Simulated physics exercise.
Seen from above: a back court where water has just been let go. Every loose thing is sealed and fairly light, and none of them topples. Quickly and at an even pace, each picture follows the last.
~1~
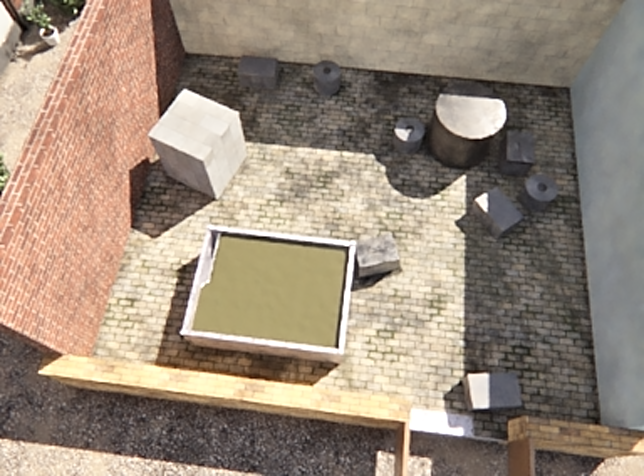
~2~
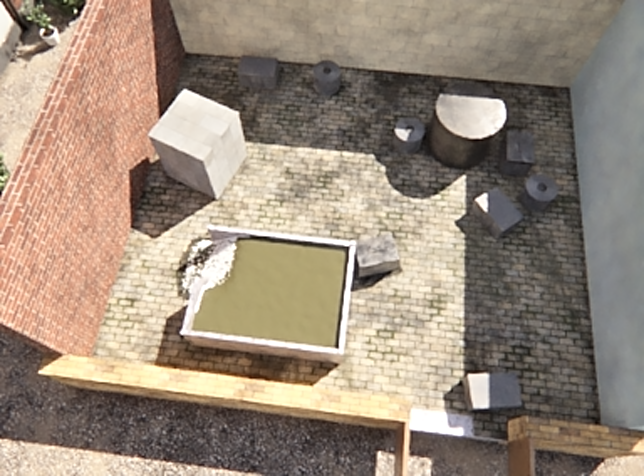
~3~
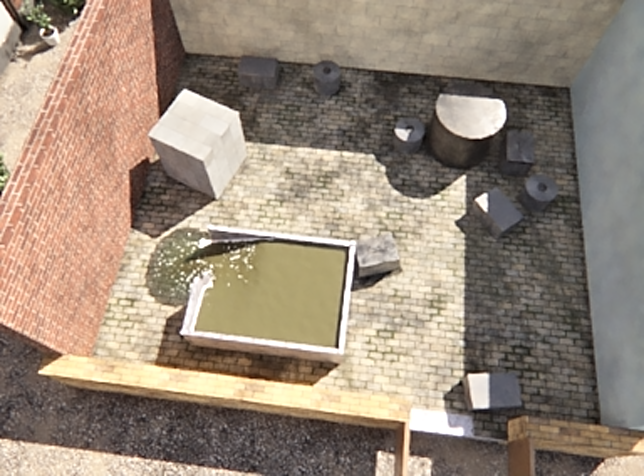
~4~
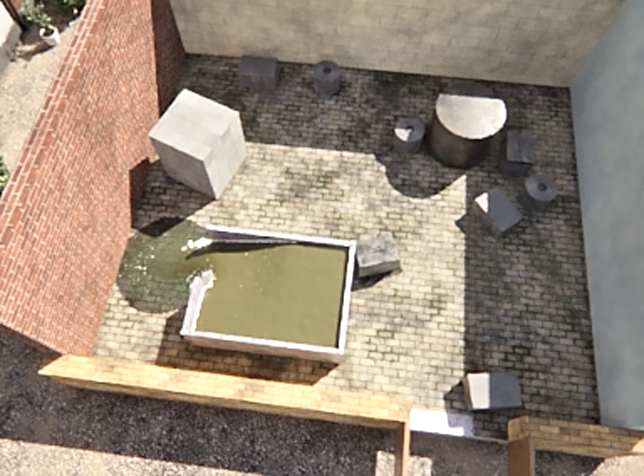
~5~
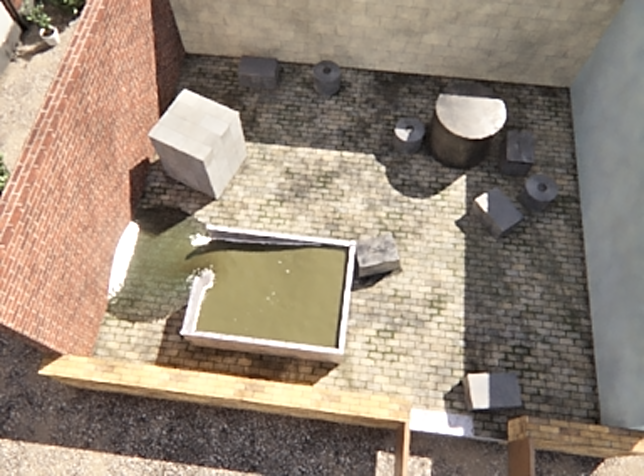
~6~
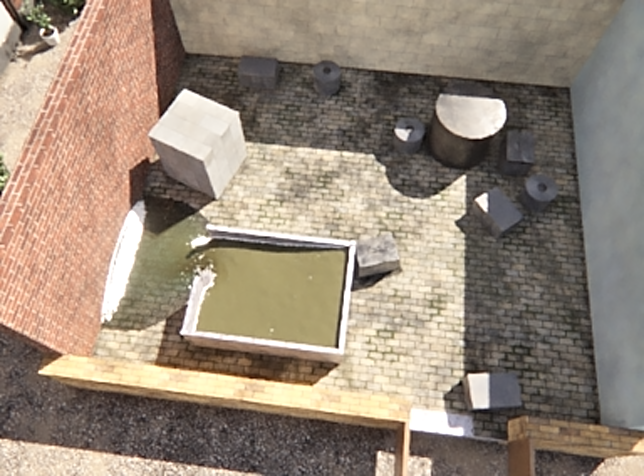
Walled back court from above, murky water pouring from a tank's left side and spreading to the brick wall, blocks staying still.
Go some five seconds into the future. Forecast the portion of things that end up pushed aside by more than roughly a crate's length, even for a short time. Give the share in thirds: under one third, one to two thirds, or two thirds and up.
Under one third.
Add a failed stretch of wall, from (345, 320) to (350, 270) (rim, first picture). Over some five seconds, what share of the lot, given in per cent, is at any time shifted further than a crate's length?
It comes to roughly 20 %.
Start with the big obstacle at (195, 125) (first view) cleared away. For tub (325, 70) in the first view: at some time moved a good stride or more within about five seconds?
I'd say at least that much for that one.
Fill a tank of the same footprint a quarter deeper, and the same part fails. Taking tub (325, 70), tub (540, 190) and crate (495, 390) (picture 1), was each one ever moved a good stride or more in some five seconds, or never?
Going through them in turn, I'd say got there, then never got there, then never got there.
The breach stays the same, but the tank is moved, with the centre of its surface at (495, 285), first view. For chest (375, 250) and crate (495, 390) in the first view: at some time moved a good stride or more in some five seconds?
Findings in sequence - reached that distance; stopped sooner.
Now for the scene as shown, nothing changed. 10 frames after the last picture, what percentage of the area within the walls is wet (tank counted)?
It comes to some 25 in a hundred.
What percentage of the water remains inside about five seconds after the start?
Around 98 in a hundred.
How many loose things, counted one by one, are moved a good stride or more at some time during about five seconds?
Count: 0.
A moment on, 0 of 8 are well off their spots; 0 afloat.
Next, 0 of 8 are well off their spots; 0 afloat.
Later, 0 of 8 are well off their spots; 0 afloat.
In the end, 0 of 8 are well off their spots, and 0 have been at some point; 0 afloat.
